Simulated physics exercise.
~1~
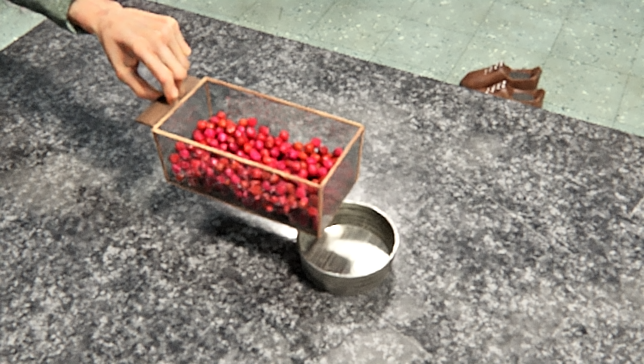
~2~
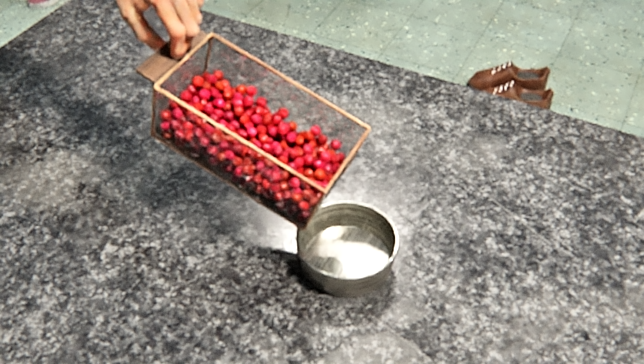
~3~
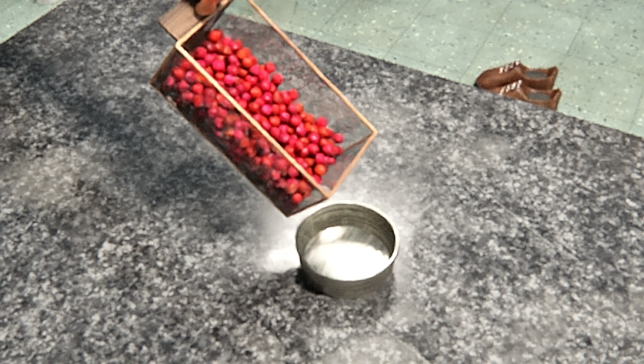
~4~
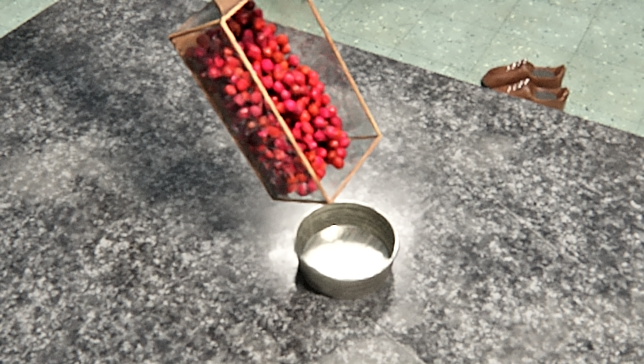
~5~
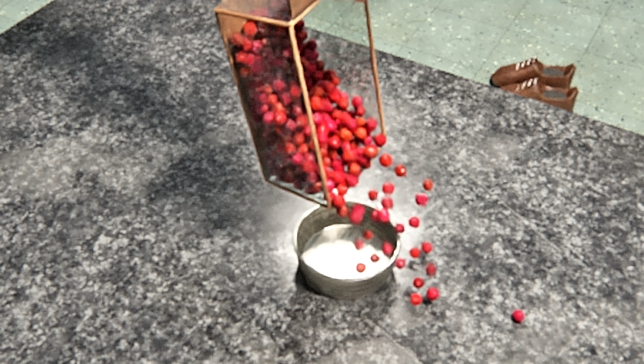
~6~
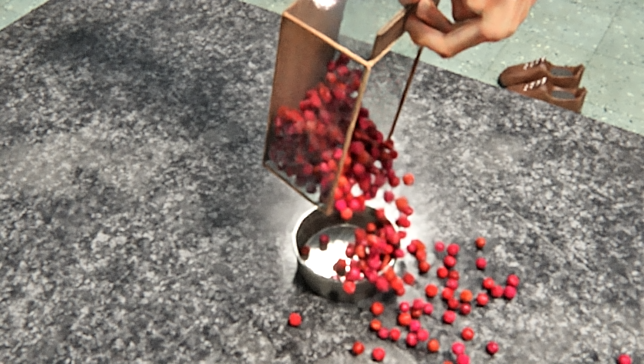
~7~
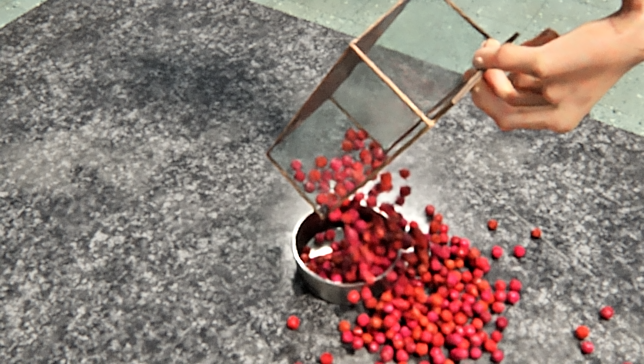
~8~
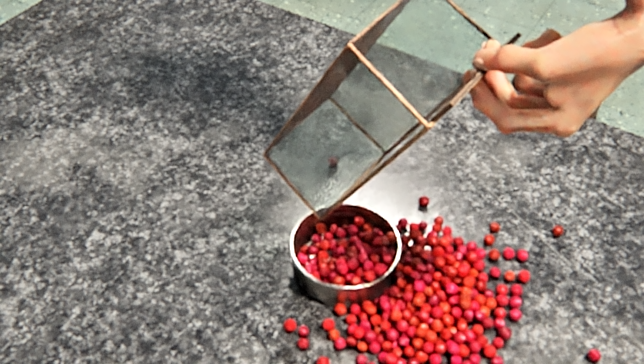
Red berries tumble from a clear box a hand tips, filling a dish and scattering rightward.
